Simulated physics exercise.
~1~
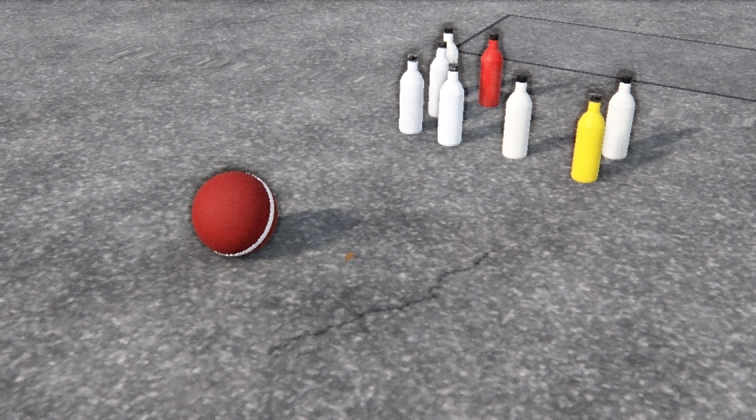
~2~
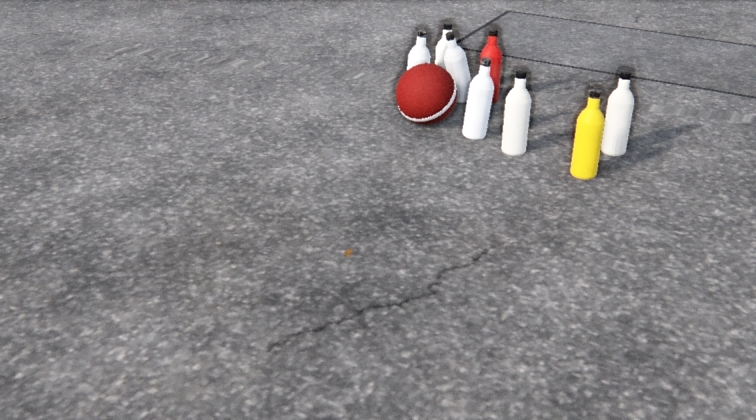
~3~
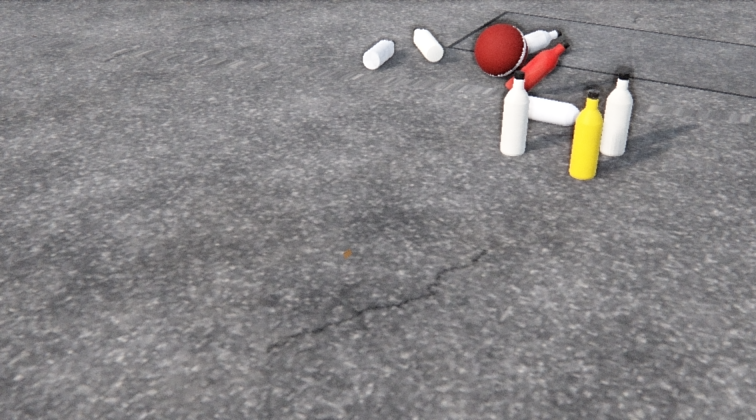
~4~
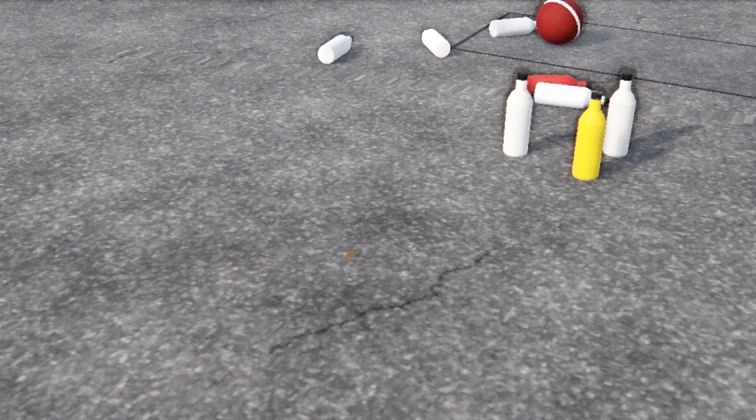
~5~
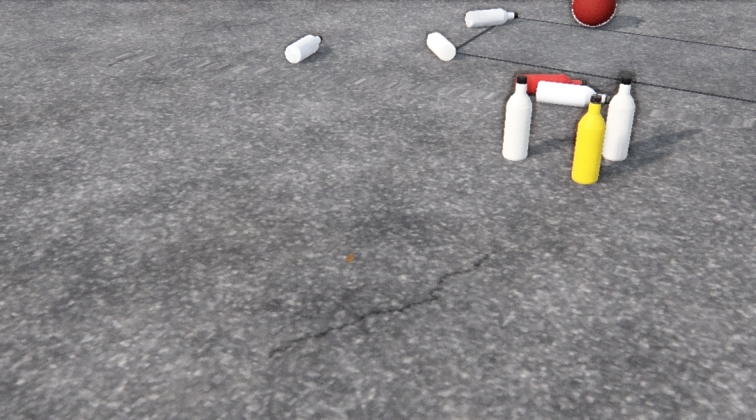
A red ball with a white stripe rolled across the pavement toward a cluster of capped bottles and plowed into the left side, knocking over the red one and four white ones, then rolled away while the yellow bottle and two white ones stayed standing.
